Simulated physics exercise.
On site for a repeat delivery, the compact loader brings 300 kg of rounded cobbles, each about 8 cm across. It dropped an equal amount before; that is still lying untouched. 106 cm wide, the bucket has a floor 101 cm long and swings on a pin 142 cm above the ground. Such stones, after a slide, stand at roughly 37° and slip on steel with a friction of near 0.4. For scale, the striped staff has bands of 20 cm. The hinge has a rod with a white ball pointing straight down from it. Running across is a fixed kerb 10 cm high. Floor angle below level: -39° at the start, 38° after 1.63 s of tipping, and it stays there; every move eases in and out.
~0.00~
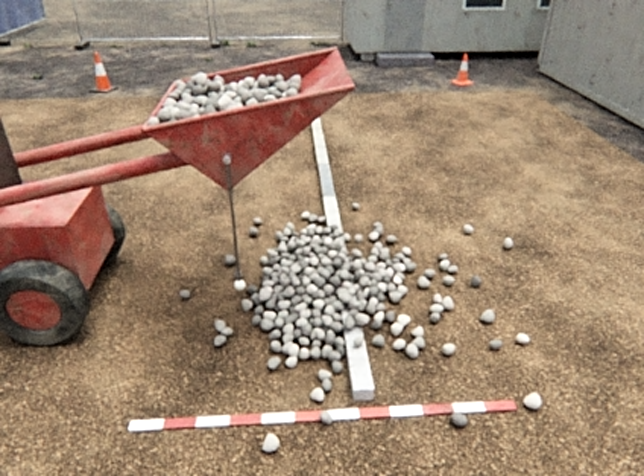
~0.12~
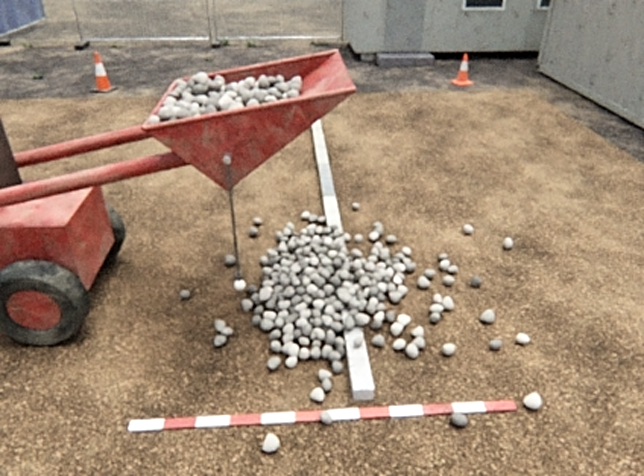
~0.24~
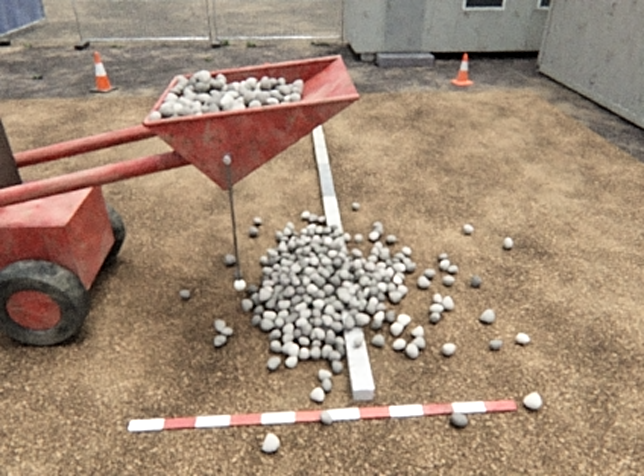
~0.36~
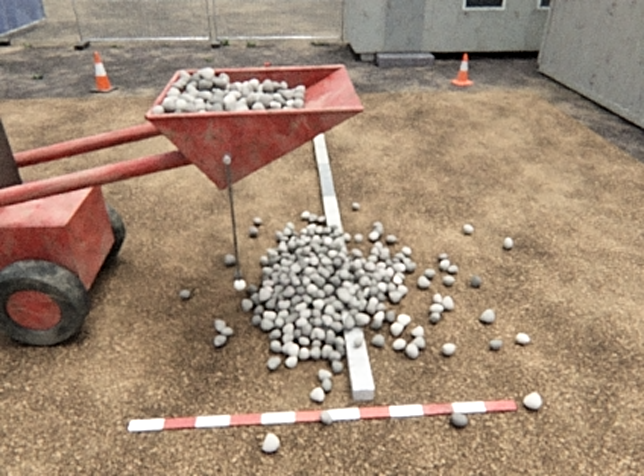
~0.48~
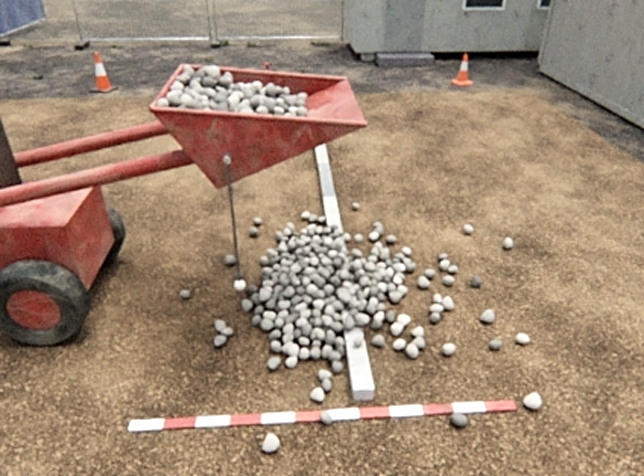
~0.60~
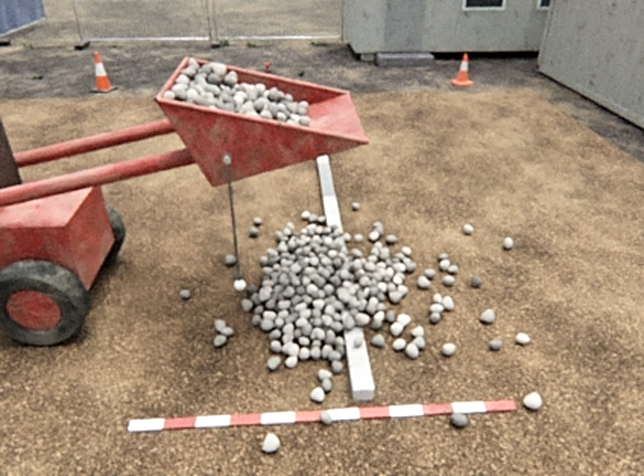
To begin with, a red loader's bucket full of rounded grey stones is tilted back above a heap of similar stones lying across a pale kerb. The bucket then swings steadily, its right-hand lip lowering while the stones inside shift slightly, and the heap on the ground stays still.
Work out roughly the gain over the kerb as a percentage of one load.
Close to 98 parts in a hundred.
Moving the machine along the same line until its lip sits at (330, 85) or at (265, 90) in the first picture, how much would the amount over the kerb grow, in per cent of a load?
The first would add around 85 per cent, the second around 25 per cent.
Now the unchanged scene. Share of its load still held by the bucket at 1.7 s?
Estimate: 50 % remaining inside, roughly.
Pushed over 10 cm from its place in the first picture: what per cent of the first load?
Roughly 15 % of them.
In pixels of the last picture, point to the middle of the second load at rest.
Near (408, 280).
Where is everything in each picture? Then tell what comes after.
In the first frame, lip at (354, 87), floor tilted -39°, highest stones at (221, 85). The earlier load is highest near (335, 269), 21 cm above ground level, 74 % on this side of the kerb, 26 % over the kerb.
In the second frame, the bucket is at -38°, its lip at (356, 90); the top of the load is at (220, 85); the stones move at 0.1 m/s on average.
In the third frame, lip at (359, 97), floor tilted -34°, highest stones at (203, 84); the stones move at 0.1 m/s on average.
In the fourth frame, lip at (363, 109), floor tilted -29°, highest stones at (198, 82); the stones move at 0.2 m/s on average.
In the fifth frame, the bucket is at -23°, its lip at (367, 125); the top of the load is at (198, 78); the stones move at 0.2 m/s on average.
In the sixth frame, the bucket is at -15°, its lip at (368, 142); the top of the load is at (200, 72); the stones move at 0.3 m/s on average.
After 1.2 s the floor is at 26°; in per cent of one load, 100 in the bucket, 74 on this side of the kerb, 26 over the kerb; the foremost stones are at (491, 296).
After 1.7 s the floor is at 38°; in per cent of one load, 51 in the bucket, 100 on this side of the kerb, 49 over the kerb; the foremost stones are at (491, 296).
After 2.1 s the floor is at 38°; in per cent of one load, 9 in the bucket, 89 on this side of the kerb, 101 over the kerb; the foremost stones are at (494, 299).
After 4.7 s the floor is at 38°; in per cent of one load, 0 in the bucket, 76 on this side of the kerb, 124 over the kerb; the foremost stones are at (531, 269). Net gain over the kerb, 98.
